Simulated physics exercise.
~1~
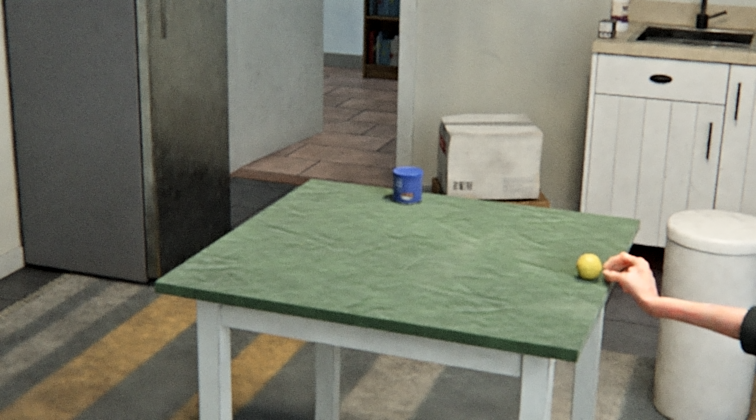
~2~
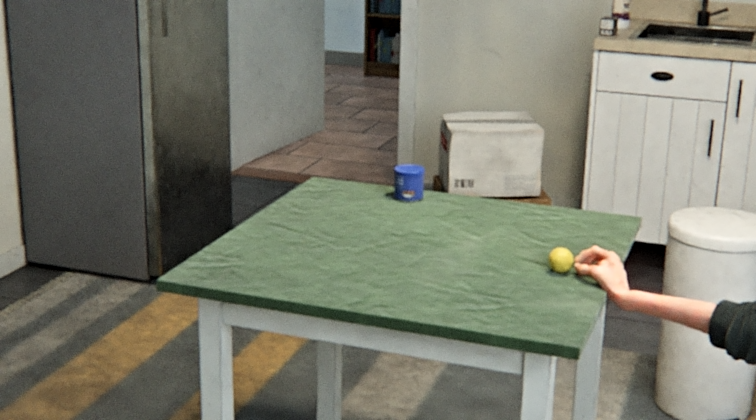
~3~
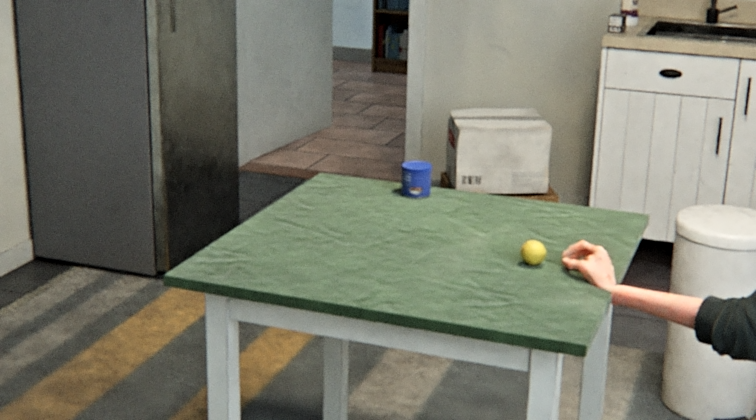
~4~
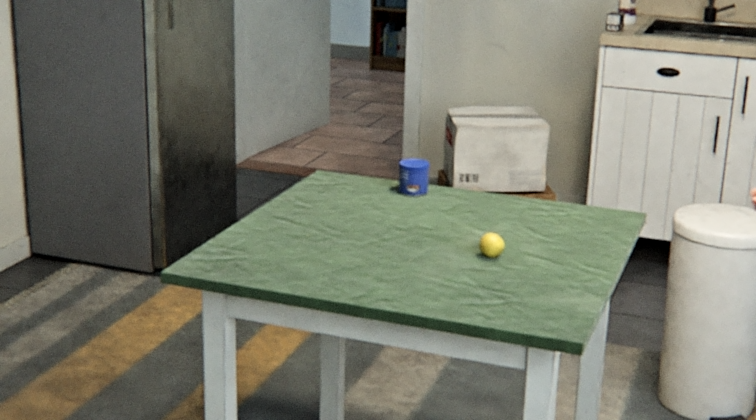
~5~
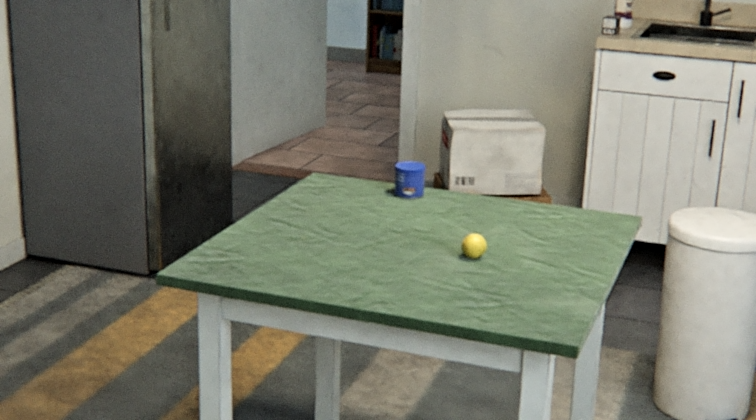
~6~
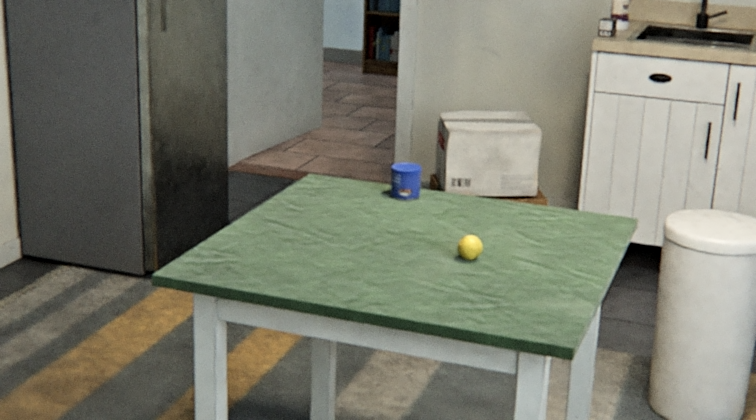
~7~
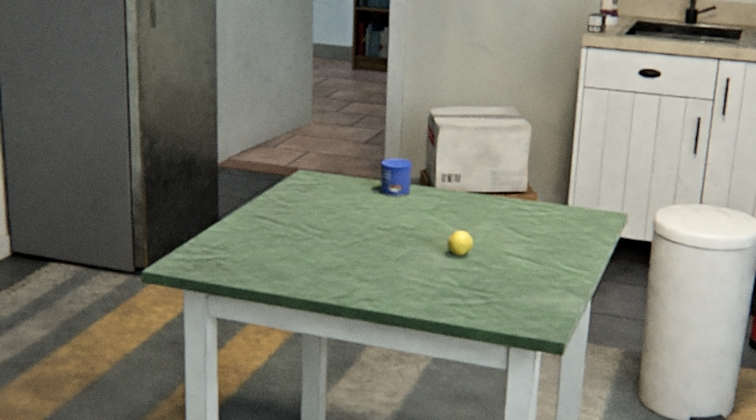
A yellow lemon, released by a hand, moves left across the green table and stops.
